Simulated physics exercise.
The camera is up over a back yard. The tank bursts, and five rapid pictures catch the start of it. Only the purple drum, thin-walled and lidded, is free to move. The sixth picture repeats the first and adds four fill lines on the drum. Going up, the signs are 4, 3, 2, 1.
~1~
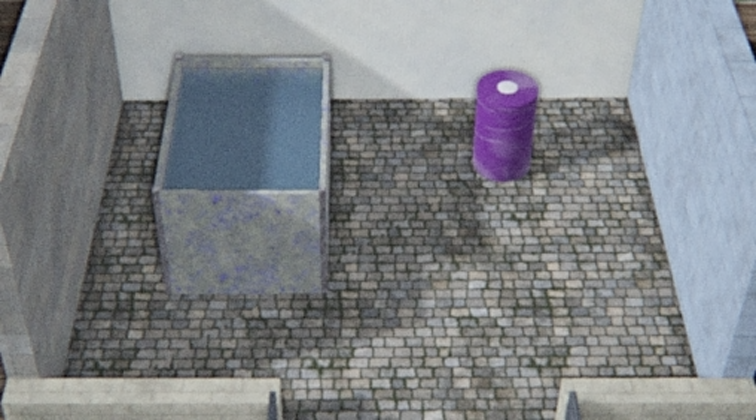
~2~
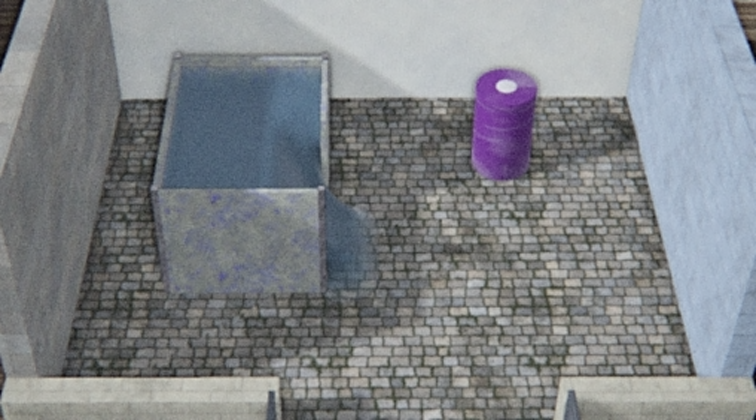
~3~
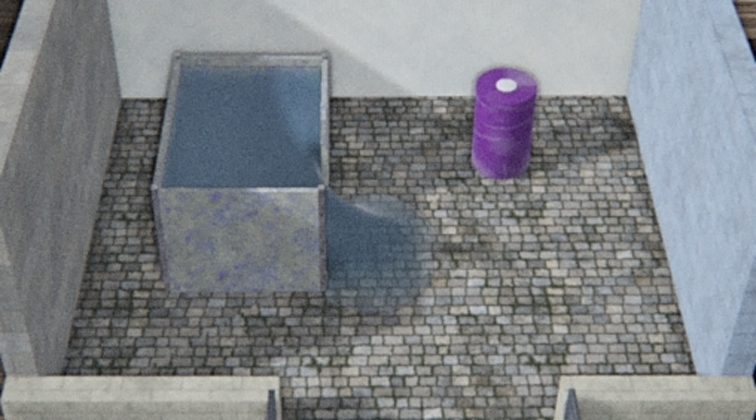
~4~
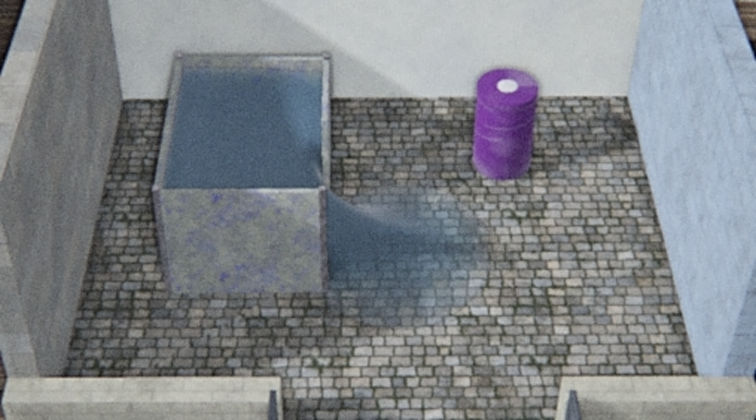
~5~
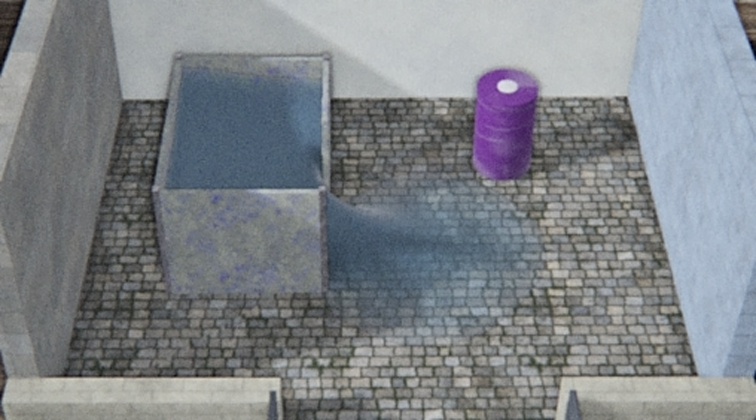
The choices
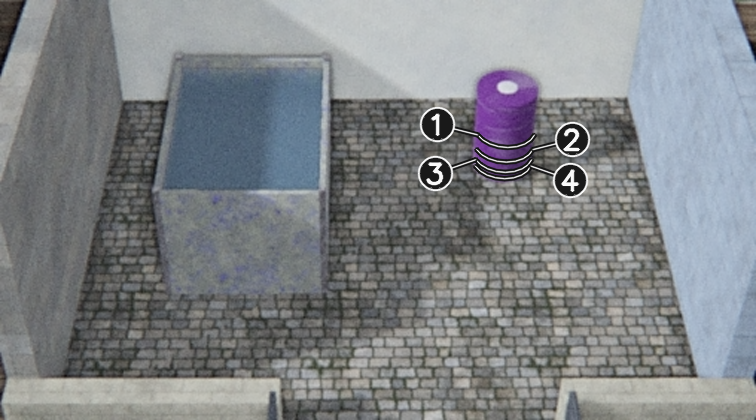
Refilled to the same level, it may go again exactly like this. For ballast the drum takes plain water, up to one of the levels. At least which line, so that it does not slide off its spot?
Go for 2.
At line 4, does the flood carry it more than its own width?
Yes, it does.
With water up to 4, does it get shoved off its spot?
Yes, it does.
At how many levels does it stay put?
Two of the four.
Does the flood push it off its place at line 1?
No, that is safe.
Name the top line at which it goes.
Here it is line 3.
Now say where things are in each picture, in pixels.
In the first frame, lid of the purple drum at (509, 88); tank full, its middle at (247, 129); open gate at (421, 383).
In the second frame, water covers 2 % of the ground, mostly out of sight from here.
In the third frame, 6 % of the ground under water, its edge towards the drum at (403, 206).
In the fourth frame, 11 % of the ground under water, its edge towards the drum at (438, 194).
In the fifth frame, lid of the purple drum at (509, 87); 16 % of the ground under water, its edge towards the drum at (464, 181).
In white, 1 at (507, 147); 2 at (506, 162); 3 at (505, 172); 4 at (504, 178); from the bottom up 4, 3, 2, 1.
With 1, it does not move.
With 2, it does not move.
With 3, it is pushed about twice its own width away.
With 4, it is pushed about twice its own width away.
